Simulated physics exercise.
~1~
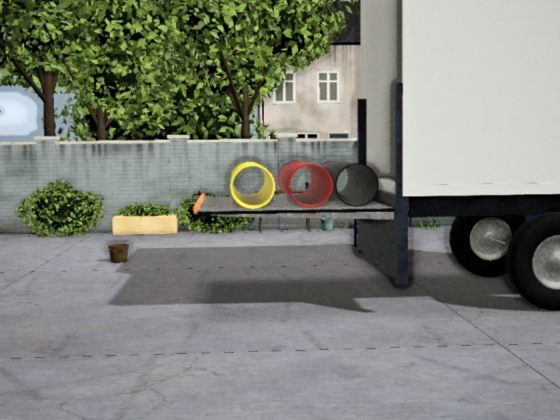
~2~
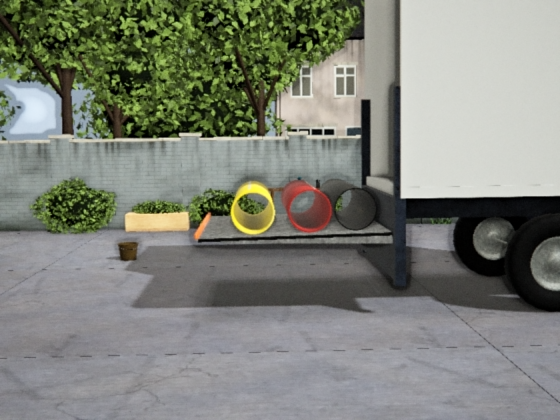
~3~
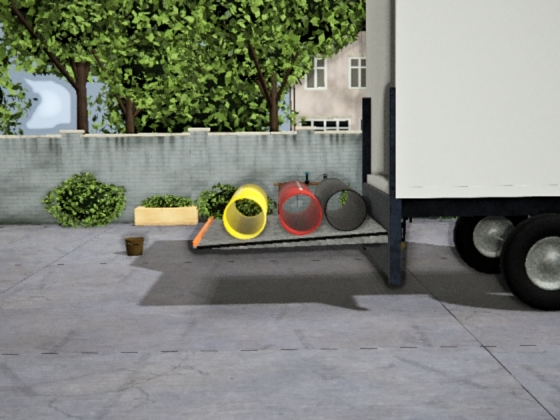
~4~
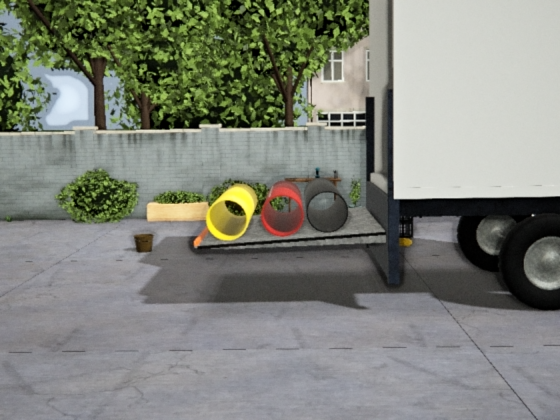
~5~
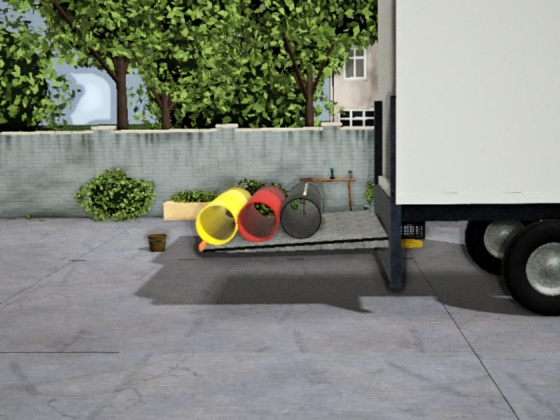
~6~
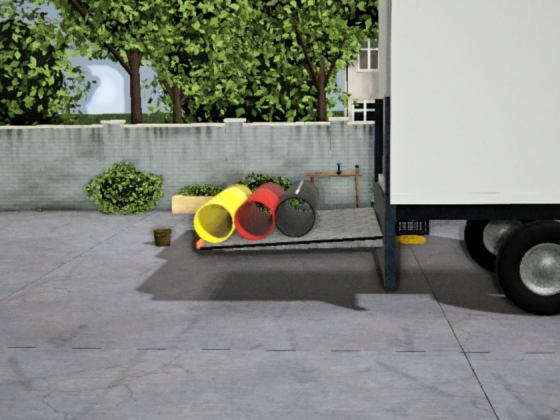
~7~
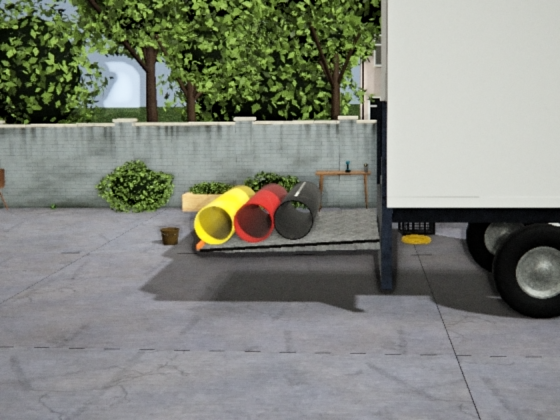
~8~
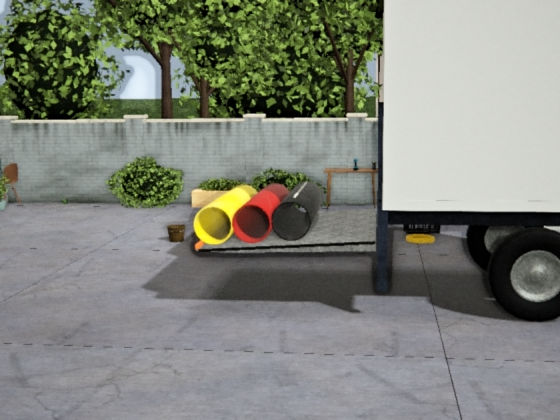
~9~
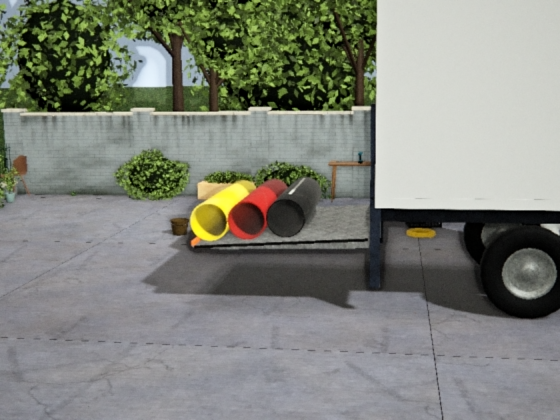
In this clip, a yellow, a red and a dark pipe rest on a lorry's raised lift plate, which drops slightly and tilts down to the left. The pipes roll left toward the orange stop and settle side by side, all still on the plate.
